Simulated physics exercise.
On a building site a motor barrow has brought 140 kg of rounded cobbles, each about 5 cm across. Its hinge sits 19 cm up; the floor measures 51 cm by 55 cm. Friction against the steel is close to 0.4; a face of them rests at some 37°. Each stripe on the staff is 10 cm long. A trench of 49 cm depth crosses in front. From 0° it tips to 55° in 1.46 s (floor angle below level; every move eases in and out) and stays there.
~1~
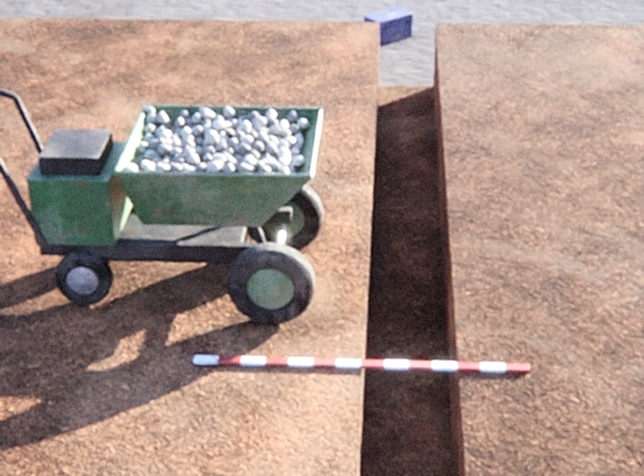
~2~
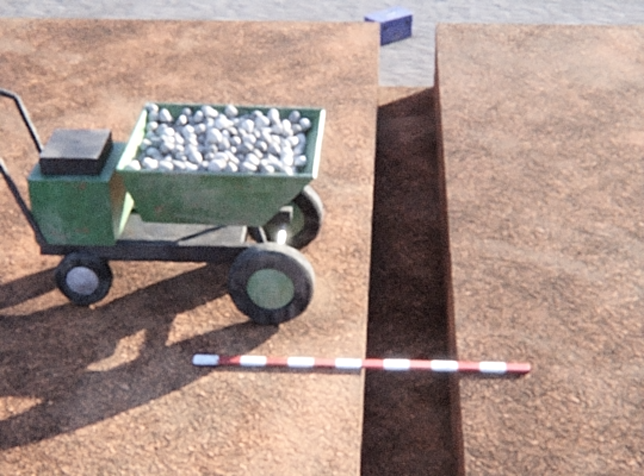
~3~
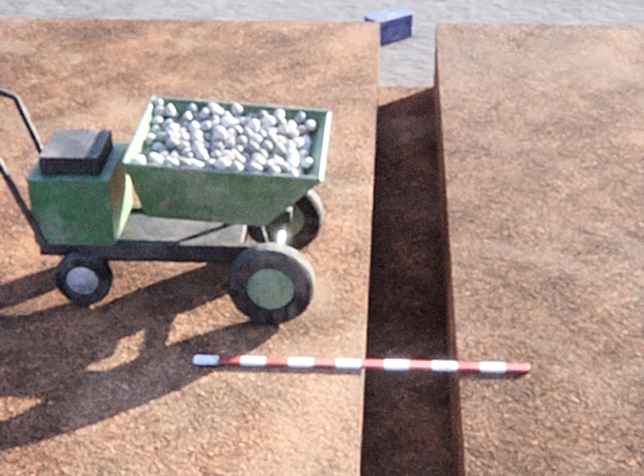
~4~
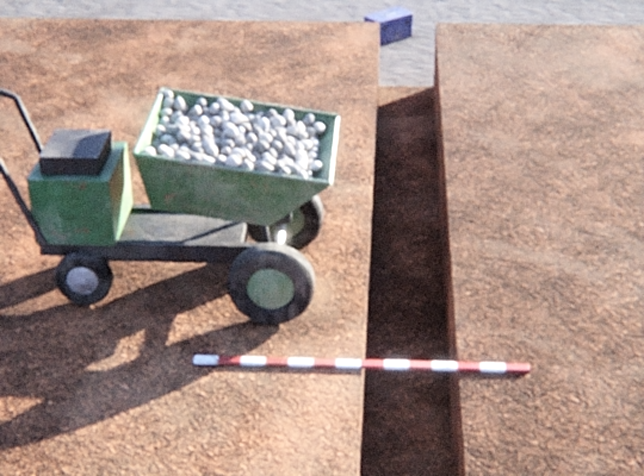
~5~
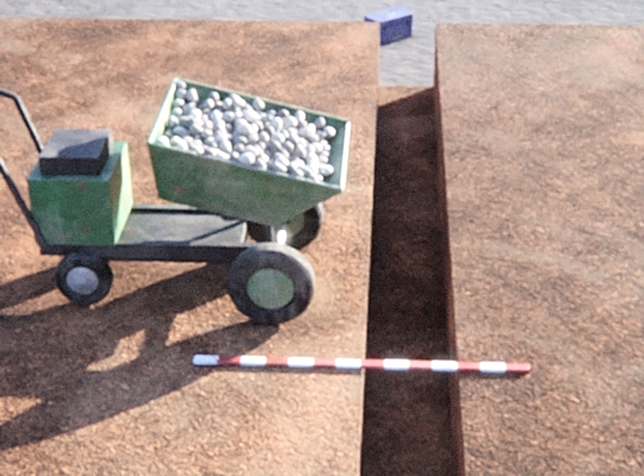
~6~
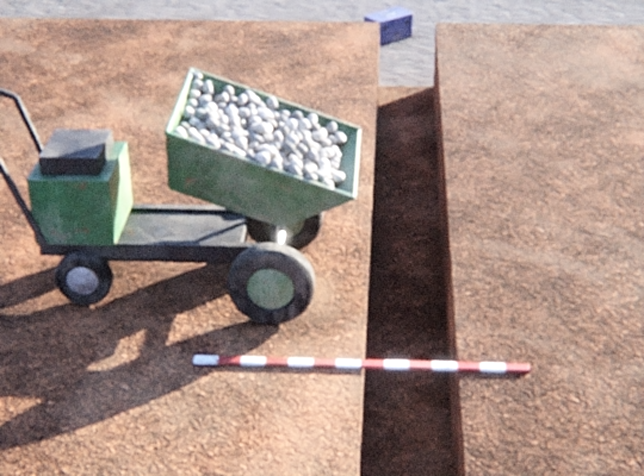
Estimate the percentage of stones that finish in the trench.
About 56 per cent.
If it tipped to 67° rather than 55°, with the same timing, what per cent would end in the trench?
In that case some 70 per cent.
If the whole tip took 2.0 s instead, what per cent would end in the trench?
Then about 60 per cent.
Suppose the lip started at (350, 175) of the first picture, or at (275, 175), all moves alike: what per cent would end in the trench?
About 30 and 65 per cent.
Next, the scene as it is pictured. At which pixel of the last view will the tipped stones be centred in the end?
Near (422, 366).
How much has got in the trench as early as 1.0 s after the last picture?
Some 15 per cent.
Then, 0.5 s after the last picture the floor is at 47°, 100 % in the skip; the foremost stones are at (385, 200).
Then, 1.0 s after the last picture the floor is at 55°, 86 % in the skip, 13 % in the trench, 1 % past the trench; the foremost stones are at (464, 273).
Then, 1.3 s after the last picture the floor is at 55°, 67 % in the skip, 26 % in the trench, 7 % past the trench; the foremost stones are at (529, 293).
Then, 3.3 s after the last picture the floor is at 55°, 35 % in the skip, 56 % in the trench, 9 % past the trench; the foremost stones are at (575, 291).
